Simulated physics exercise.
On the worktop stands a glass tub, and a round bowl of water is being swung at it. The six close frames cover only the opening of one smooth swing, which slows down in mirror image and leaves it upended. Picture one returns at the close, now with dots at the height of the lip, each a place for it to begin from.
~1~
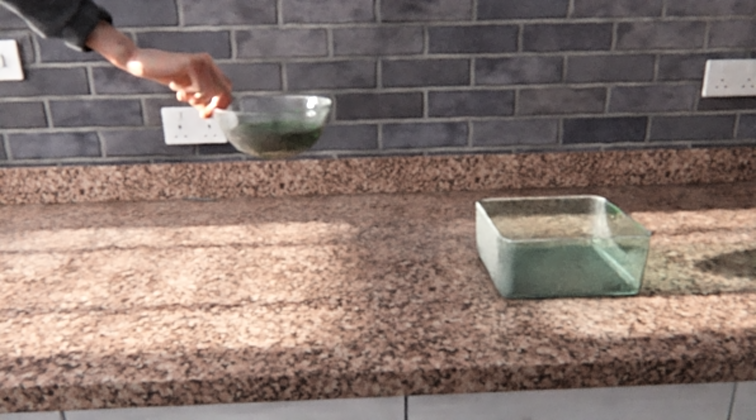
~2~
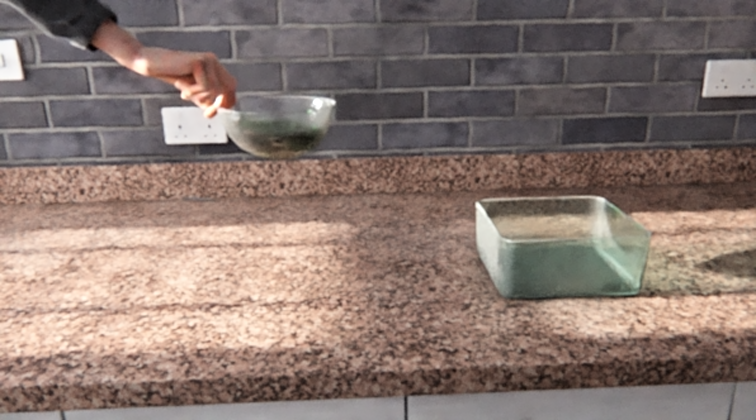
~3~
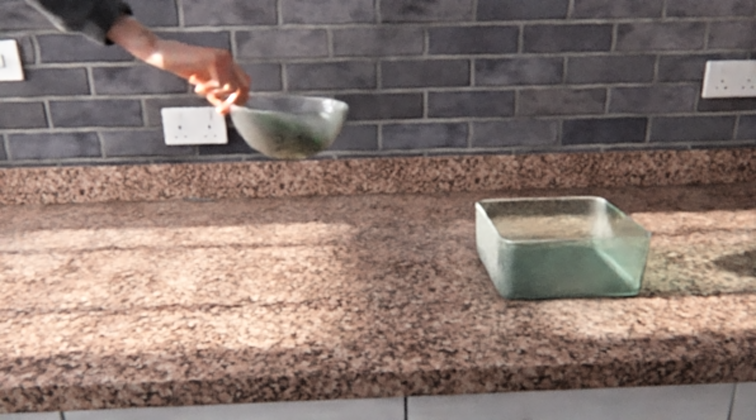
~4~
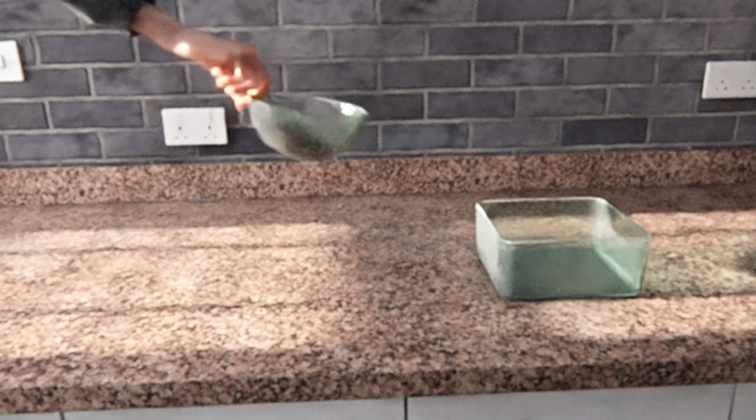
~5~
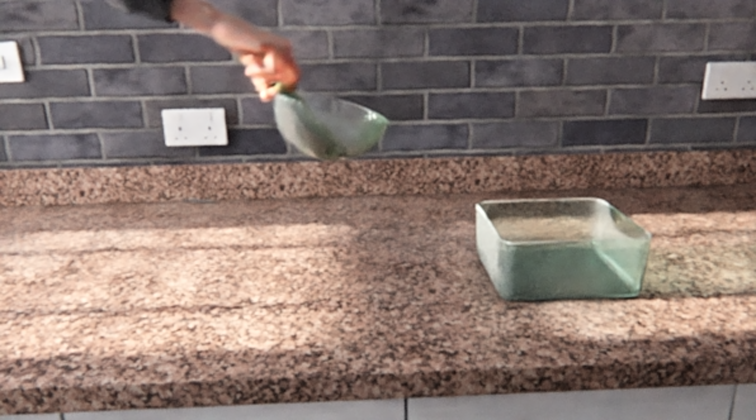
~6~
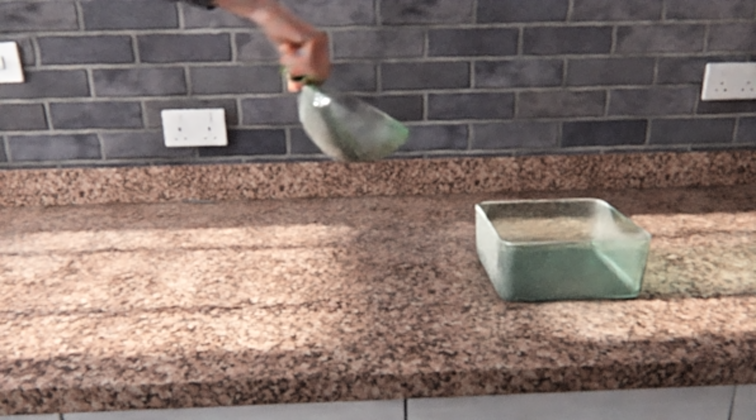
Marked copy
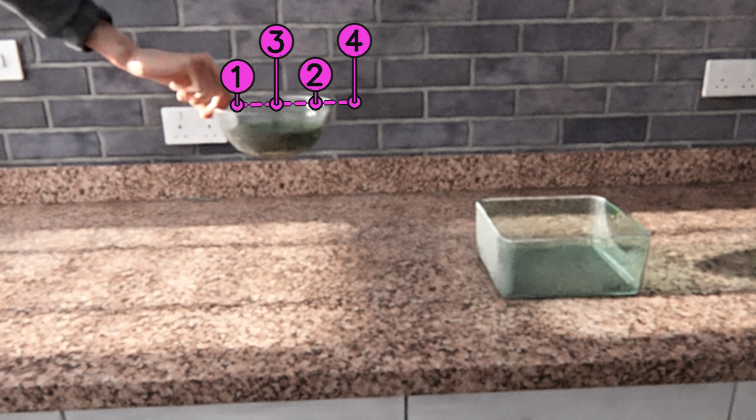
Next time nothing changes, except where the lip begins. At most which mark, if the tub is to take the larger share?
That is spot 4.
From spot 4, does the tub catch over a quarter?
Yes.
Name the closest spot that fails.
Spot 2.
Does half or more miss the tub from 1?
Yes, it does.
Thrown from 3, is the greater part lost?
Yes, it does.
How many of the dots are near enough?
One of the four.
On the marked copy, 1 at (237, 104); 2 at (315, 102); 3 at (276, 103); 4 at (354, 102).
For spot 1, about 3 % lands in the tub, 94 % falls short and 3 % goes beside or beyond.
For spot 2, about 31 % lands in the tub, 61 % falls short and 8 % goes beside or beyond.
For spot 3, about 16 % lands in the tub, 75 % falls short and 8 % goes beside or beyond.
For spot 4, about 63 % lands in the tub, 32 % falls short and 5 % goes beside or beyond.
